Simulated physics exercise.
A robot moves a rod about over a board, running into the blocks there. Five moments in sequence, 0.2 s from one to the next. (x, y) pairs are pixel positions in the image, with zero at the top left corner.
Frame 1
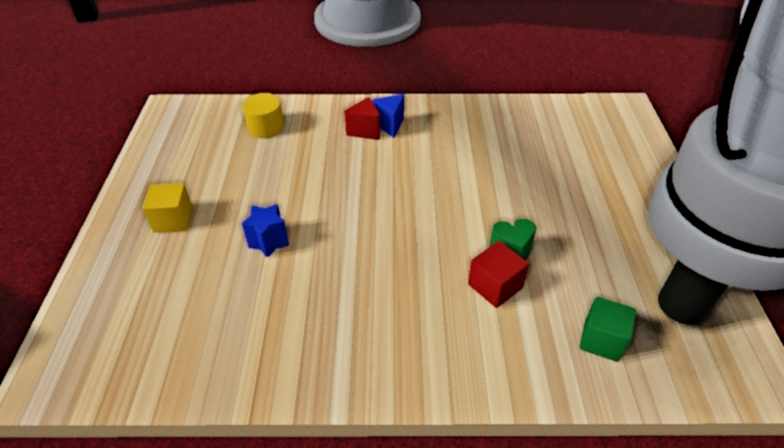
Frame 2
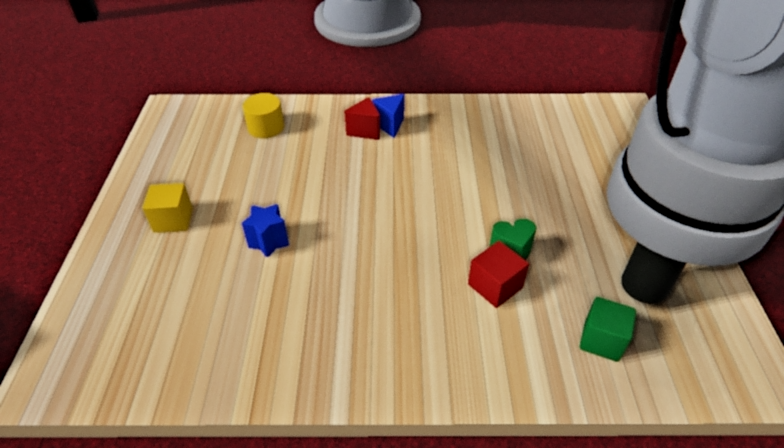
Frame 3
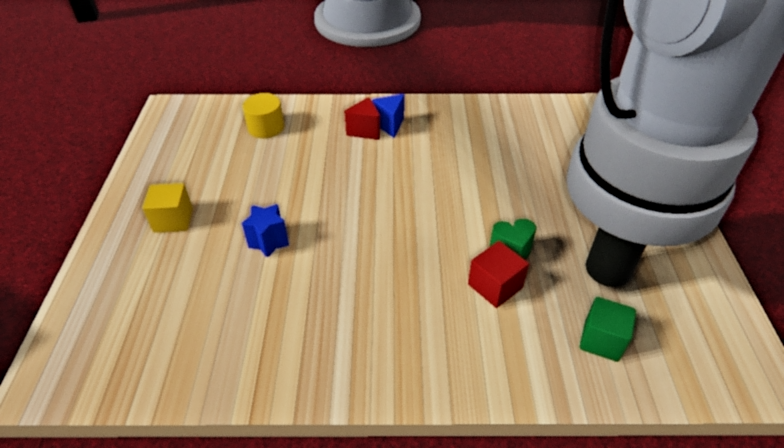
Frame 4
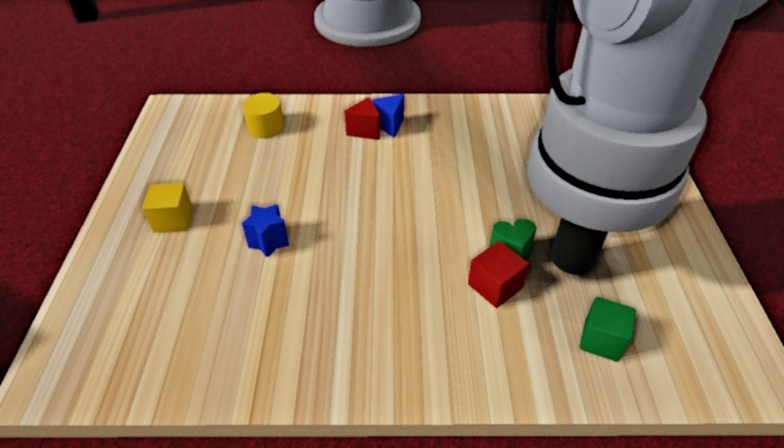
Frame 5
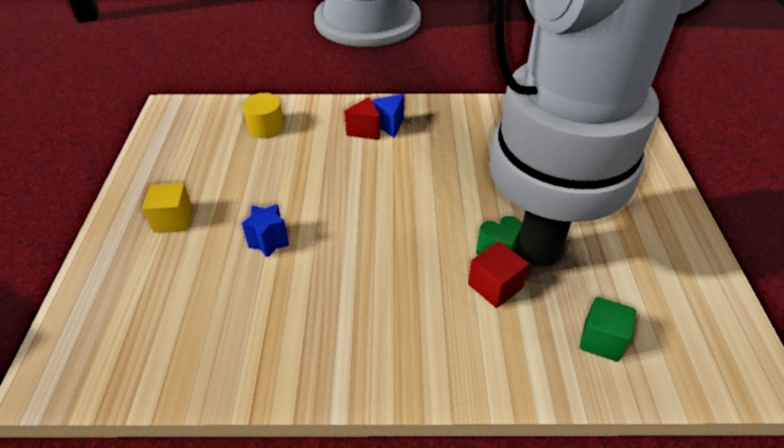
The clip shows a robot arm moving a black rod leftward over a wooden board of colored blocks, passing behind a green cube, then nudging a green heart-shaped block slightly left beside a red block that stays still.
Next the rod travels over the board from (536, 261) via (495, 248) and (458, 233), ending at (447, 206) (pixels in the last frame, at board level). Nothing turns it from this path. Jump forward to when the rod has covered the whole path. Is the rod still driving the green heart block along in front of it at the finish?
No, that is not how it ends up.
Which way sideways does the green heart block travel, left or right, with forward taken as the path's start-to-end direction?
Taking start-to-end as forward, the block's sideways shift goes to the left.
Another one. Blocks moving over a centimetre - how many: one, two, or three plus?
I'm going with one.
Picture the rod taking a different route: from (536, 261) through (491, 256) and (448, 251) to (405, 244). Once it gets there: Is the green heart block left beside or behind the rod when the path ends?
I believe not.
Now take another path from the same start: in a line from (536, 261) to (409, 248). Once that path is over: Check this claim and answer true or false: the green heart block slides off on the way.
The statement is incorrect.
What follows on the original path. One third of the way, rod (496, 238); green heart block (461, 220), turned 25° anticlockwise.
Two thirds of the way, rod (459, 222); green heart block (422, 211), turned 45° anticlockwise.
At the end, rod (448, 195); red square unmoved; green heart block (420, 210), turned 50° anticlockwise.
